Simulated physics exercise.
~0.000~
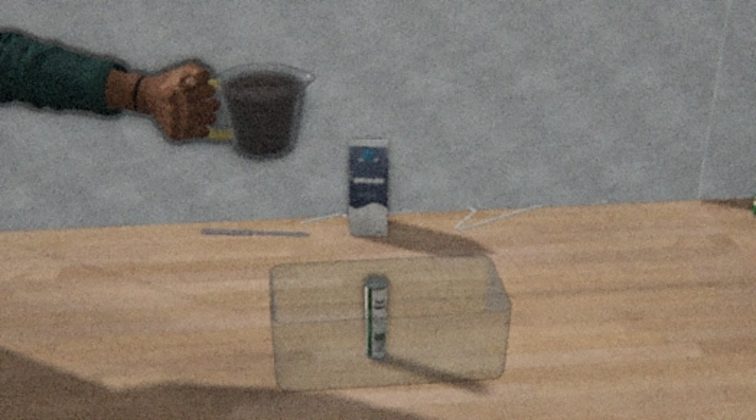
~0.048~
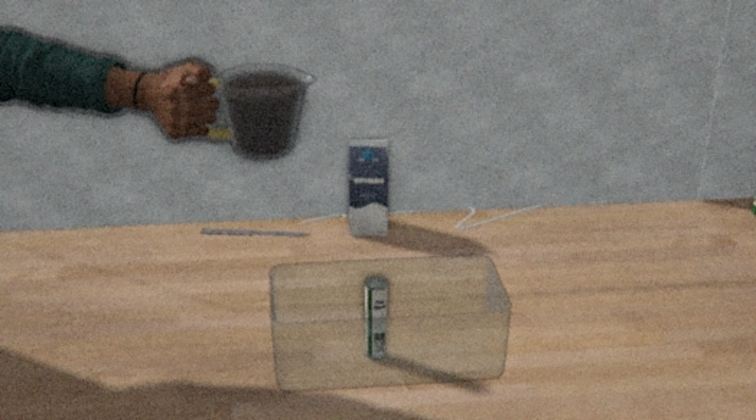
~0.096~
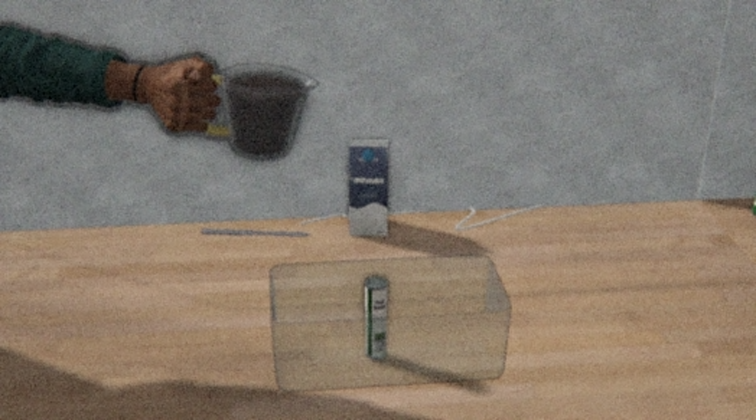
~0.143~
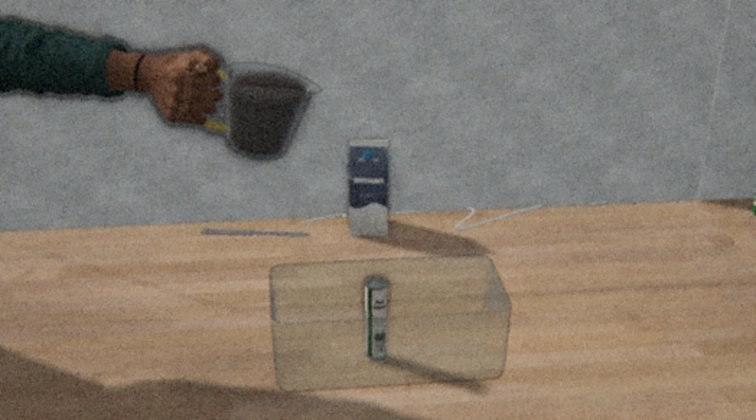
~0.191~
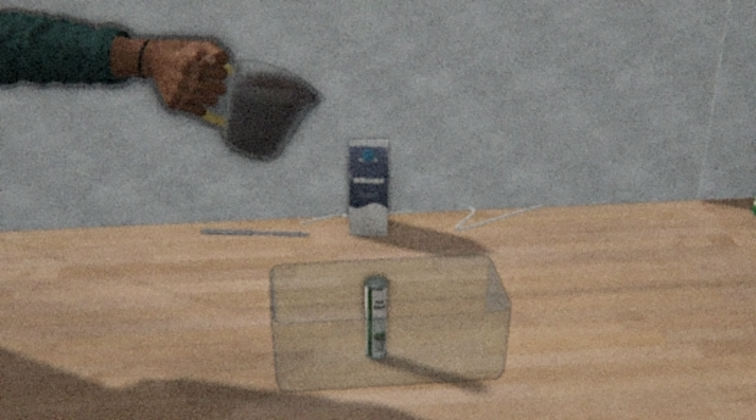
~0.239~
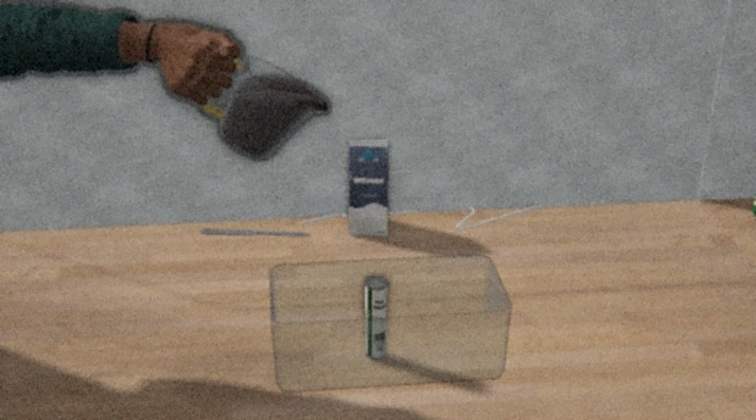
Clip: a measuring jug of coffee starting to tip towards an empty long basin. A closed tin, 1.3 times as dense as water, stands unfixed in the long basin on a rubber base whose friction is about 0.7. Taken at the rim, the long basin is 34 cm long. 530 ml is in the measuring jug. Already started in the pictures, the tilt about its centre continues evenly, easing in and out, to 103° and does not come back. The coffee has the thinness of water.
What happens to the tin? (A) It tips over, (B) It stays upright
Answer: A.
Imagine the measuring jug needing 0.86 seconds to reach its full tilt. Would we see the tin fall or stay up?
With that tilt, the tin stays on its base.
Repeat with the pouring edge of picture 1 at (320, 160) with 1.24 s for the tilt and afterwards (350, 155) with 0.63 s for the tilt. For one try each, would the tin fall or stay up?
Run one: It does not tip. Run two: It does not tip.
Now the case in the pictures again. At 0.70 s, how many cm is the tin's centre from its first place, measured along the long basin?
Near 0 cm of travel.
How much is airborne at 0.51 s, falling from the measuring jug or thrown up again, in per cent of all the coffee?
Around 54 percent.
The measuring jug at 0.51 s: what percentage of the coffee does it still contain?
Close to 40 percent of the liquid remains at that time.
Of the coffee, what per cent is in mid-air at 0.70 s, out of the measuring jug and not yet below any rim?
Close to 30 per cent.
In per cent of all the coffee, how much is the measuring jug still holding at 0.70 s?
I'd estimate some 5 per cent.
Then, 0.51 s in, the tilt is 93° and 41 per cent is still to pour; the tin stands where it began.
Then, 0.70 s in, the tilt is 103° and 5 per cent is still to pour; the tin stands where it began.
Then, 0.91 s in, the tilt is 103° and 0 per cent is still to pour; the tin leans 13°.
Then, 1.13 s in, the tilt is 103° and 0 per cent is still to pour; the tin lies on its side.
Finally, the tin lies on its side.
